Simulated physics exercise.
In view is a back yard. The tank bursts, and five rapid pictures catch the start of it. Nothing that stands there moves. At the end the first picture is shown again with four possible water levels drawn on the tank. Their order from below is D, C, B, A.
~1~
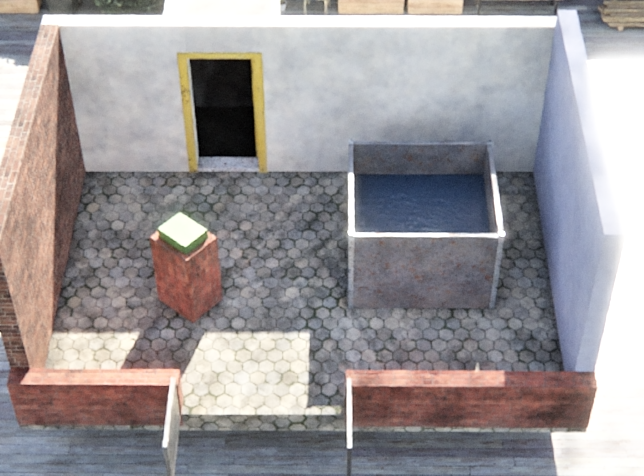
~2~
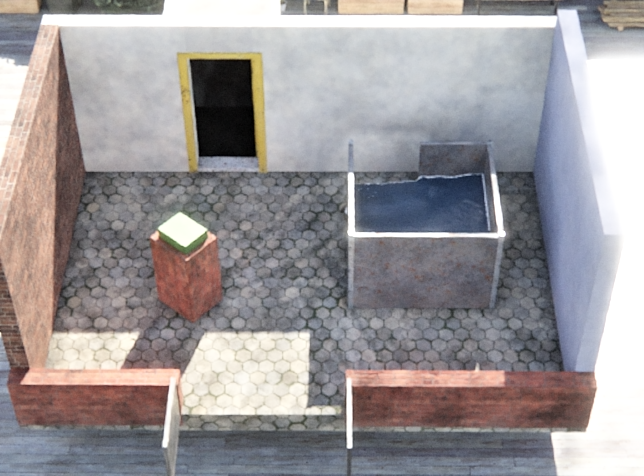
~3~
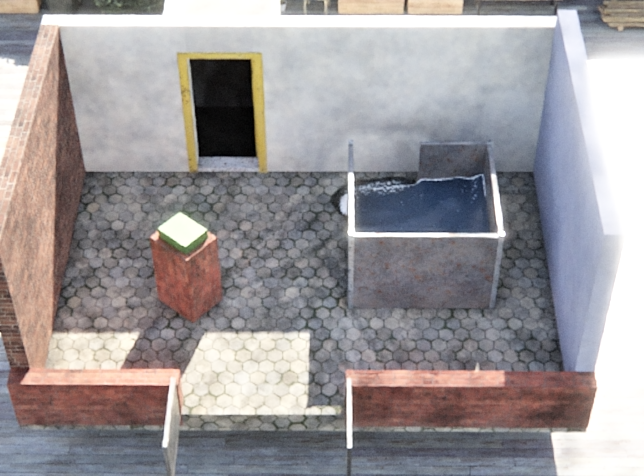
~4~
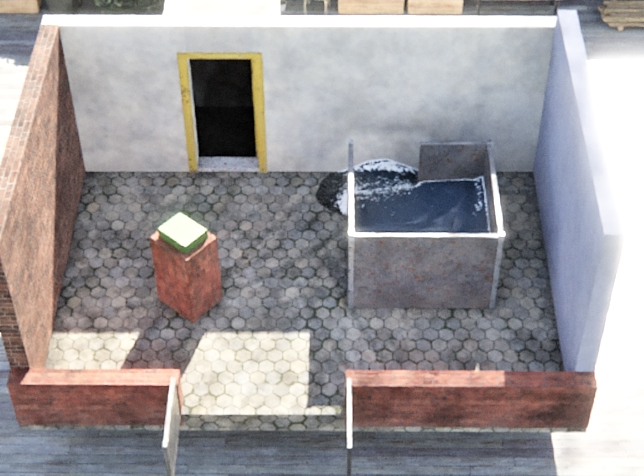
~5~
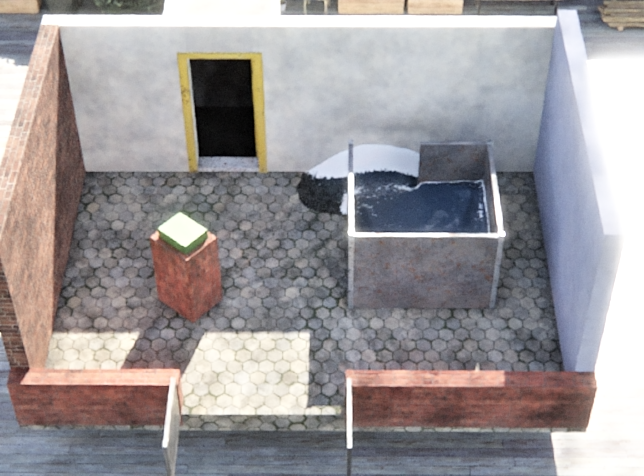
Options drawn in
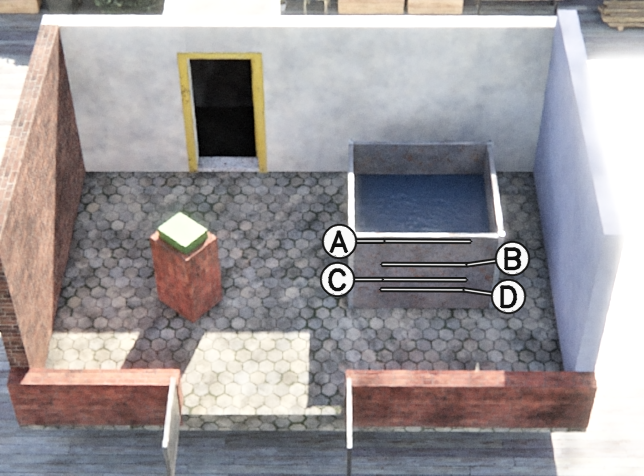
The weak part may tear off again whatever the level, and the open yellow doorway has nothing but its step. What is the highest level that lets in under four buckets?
The answer is level B.
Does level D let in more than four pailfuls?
No, not at all.
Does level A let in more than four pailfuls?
Yes, it does.
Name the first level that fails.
The answer is A.
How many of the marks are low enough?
Three of them.
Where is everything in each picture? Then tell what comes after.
Water in the tank at rest, its middle at (421, 216); foot of the yellow doorway at (229, 172); open gate at (262, 367).
Water covers 1 % of the ground, its front hidden from here.
Water covers 3 % of the ground, its front hidden from here.
Water covers 6 % of the ground and shows as far out as (328, 199).
Water covers 8 % of the ground and shows as far out as (307, 173).
On the marked copy, A at (426, 241); B at (424, 264); C at (423, 279); D at (423, 289); from the bottom up D, C, B, A.
If A is chosen, about 9 bucketfuls get in.
If B is chosen, a bucket or two gets in.
If C is chosen, a splash gets over, under a bucket.
If D is chosen, nothing gets over.
